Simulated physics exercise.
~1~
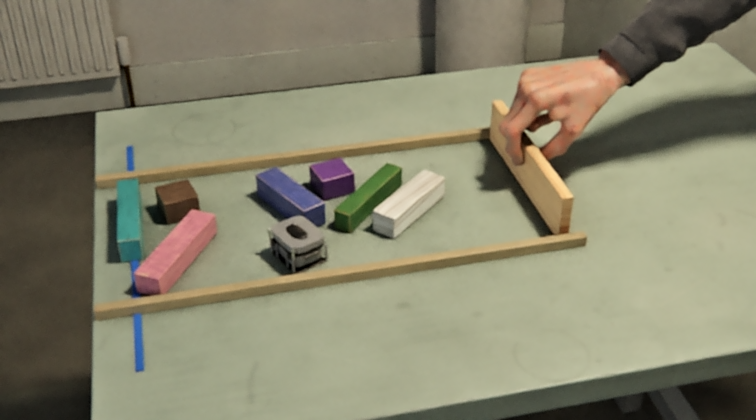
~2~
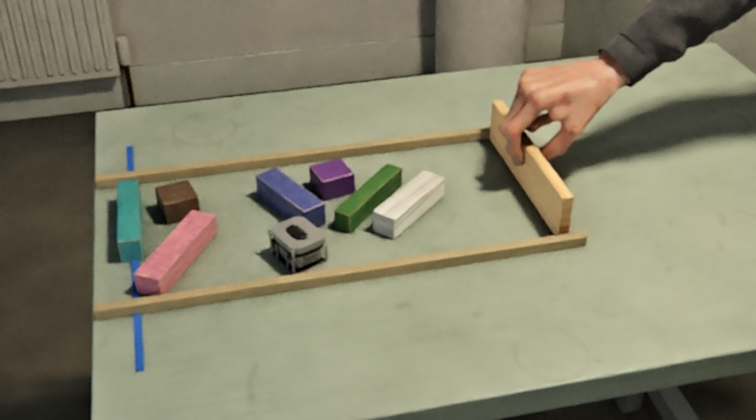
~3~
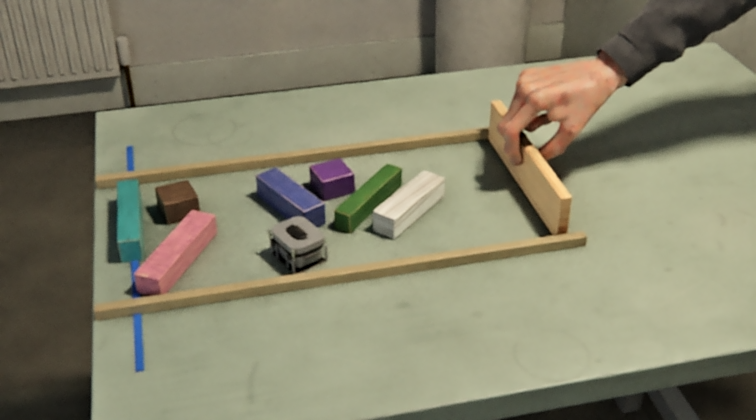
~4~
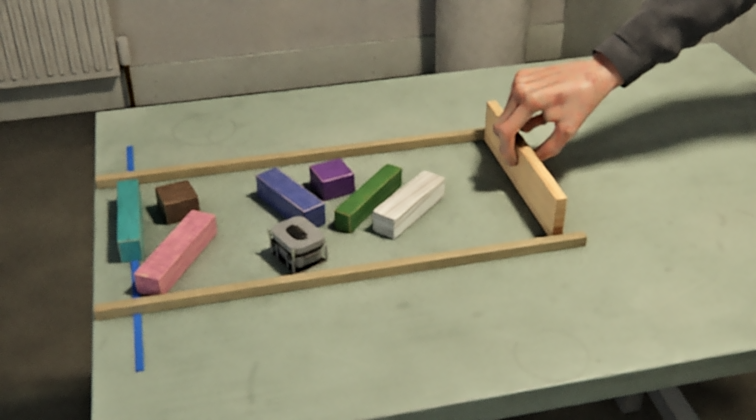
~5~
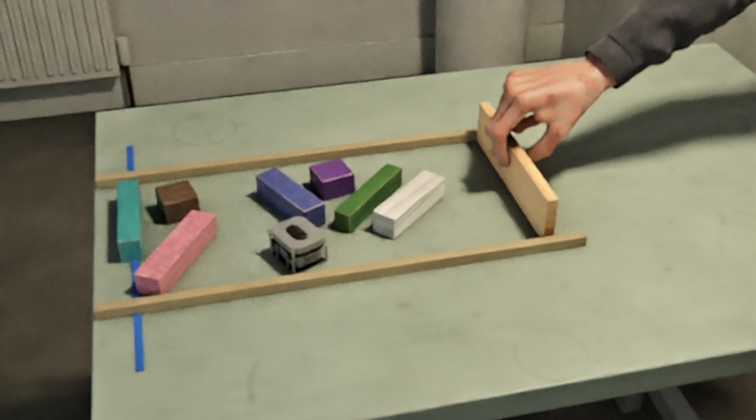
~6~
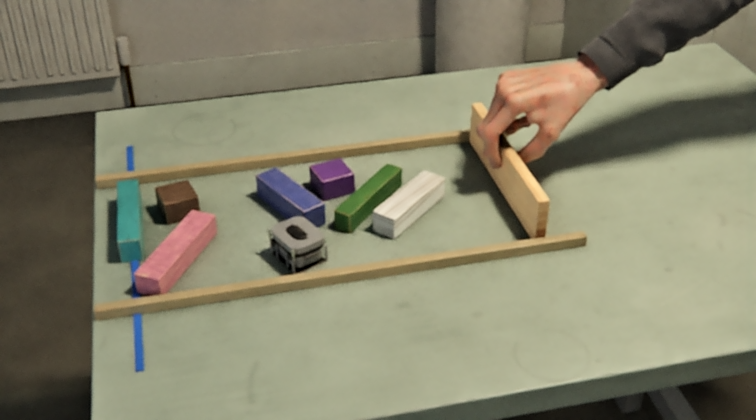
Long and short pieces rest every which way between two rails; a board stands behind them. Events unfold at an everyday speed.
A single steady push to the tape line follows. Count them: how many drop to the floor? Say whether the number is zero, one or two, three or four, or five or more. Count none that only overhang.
The table loses at least five pieces.
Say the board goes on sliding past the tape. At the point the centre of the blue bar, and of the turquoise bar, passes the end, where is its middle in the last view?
Near (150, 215) in the first case, near (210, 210) in the other.
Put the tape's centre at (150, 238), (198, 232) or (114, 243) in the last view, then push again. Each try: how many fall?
Try 1: 3; try 2: 1; try 3: 6.
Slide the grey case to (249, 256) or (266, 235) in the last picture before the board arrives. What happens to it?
Place by place, it is lost; goes over.
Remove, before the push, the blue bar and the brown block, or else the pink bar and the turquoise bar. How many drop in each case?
Result, first then second: 3, 3.
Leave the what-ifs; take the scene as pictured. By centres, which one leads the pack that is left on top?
That's the green bar.
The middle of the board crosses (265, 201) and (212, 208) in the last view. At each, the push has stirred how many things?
I make it 7 at the first spot and 8 at the other.
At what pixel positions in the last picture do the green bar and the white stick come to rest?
The first near (101, 228), the second near (120, 260).
Soon after, none off yet; turquoise bar at rest near (130, 219); pink bar at rest near (178, 252); brown block at rest near (178, 202).
In the end, the number that fall off is five or more; gone, blue bar, grey case, brown block, pink bar and turquoise bar.
